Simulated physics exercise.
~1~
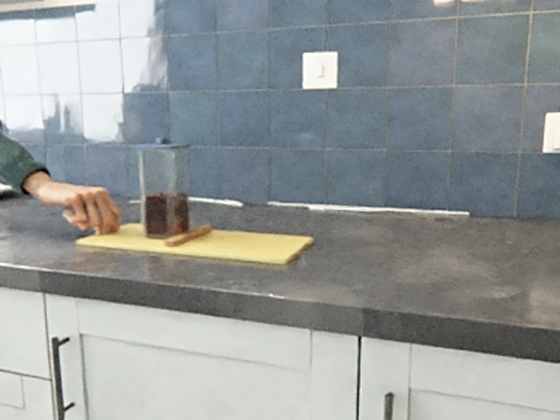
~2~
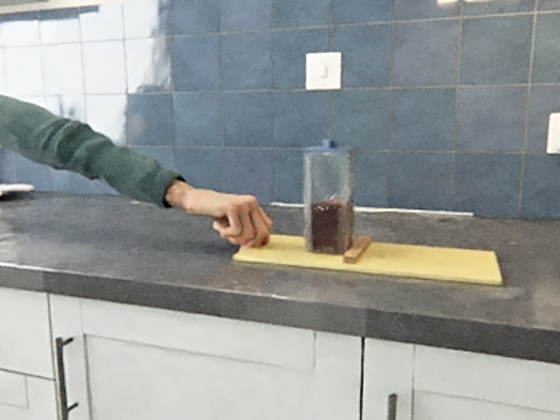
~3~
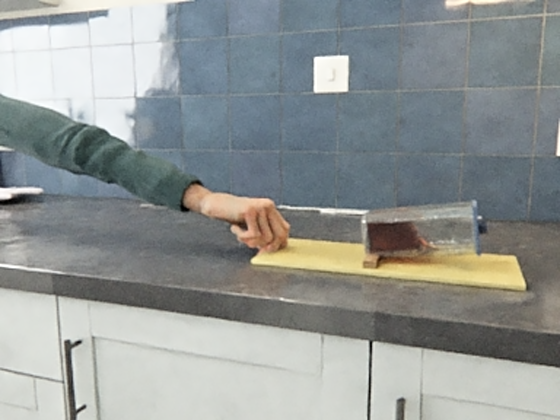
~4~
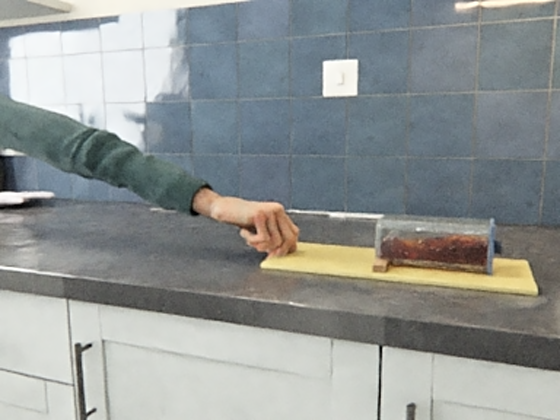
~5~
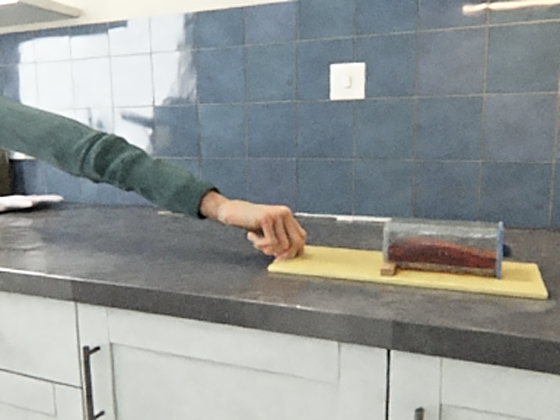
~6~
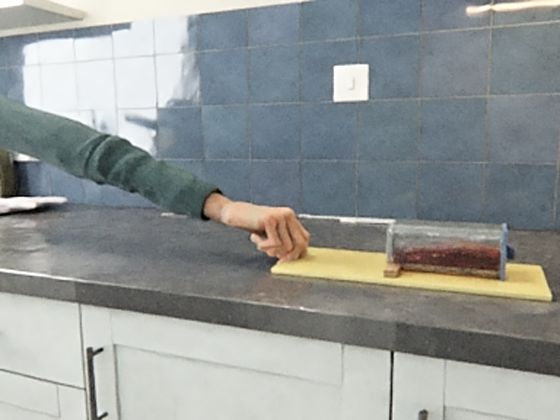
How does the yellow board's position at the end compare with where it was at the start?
The board starts in the left part of the view and ends well over to the right, after the hand has pushed it along the counter.
